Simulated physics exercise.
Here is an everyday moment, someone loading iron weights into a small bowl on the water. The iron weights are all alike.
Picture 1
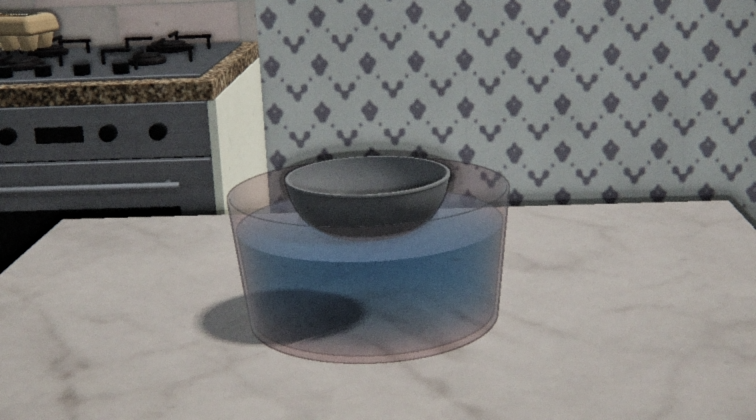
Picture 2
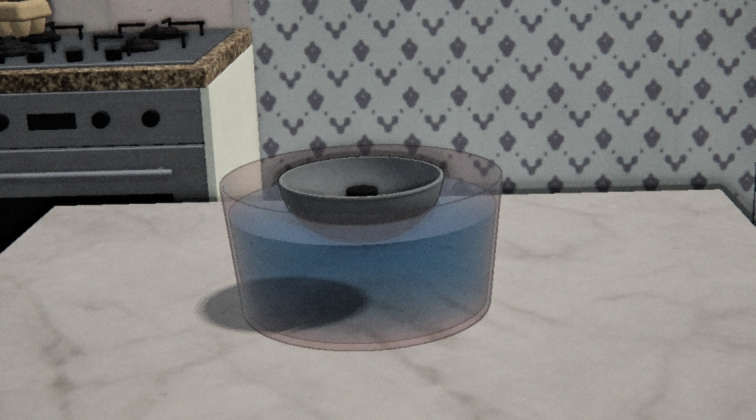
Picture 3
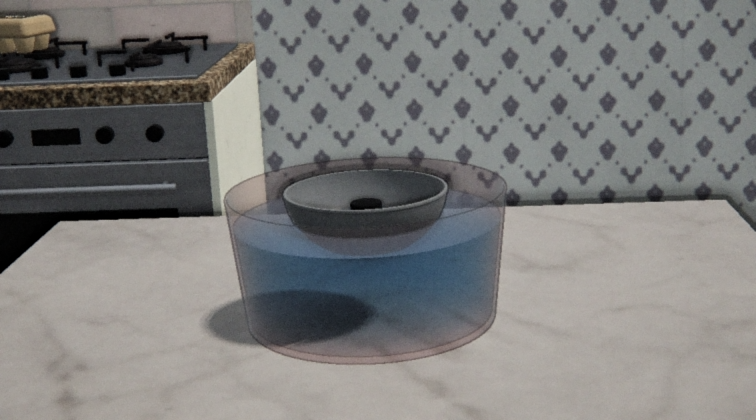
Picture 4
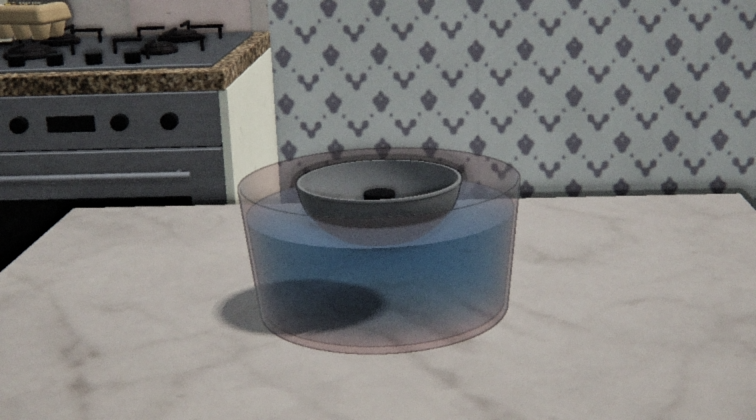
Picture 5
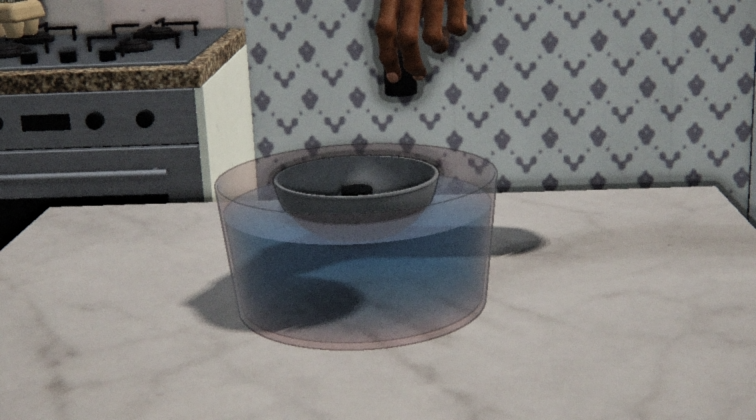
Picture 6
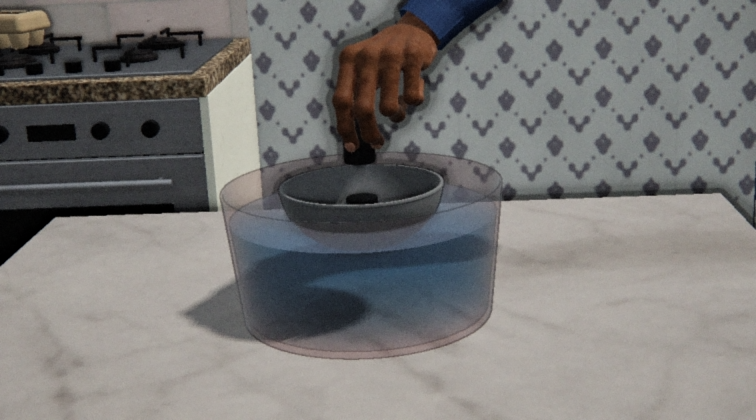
A grey bowl floats lower with a dark object inside as a hand lowers another above it.
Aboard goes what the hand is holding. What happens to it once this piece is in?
It remains on the surface.
Shortly, the iron weight is in and the small bowl dips.
Then, it steadies; about a third of its side above the surface.
At the finish, the small bowl floats; about a third of its side above the surface.
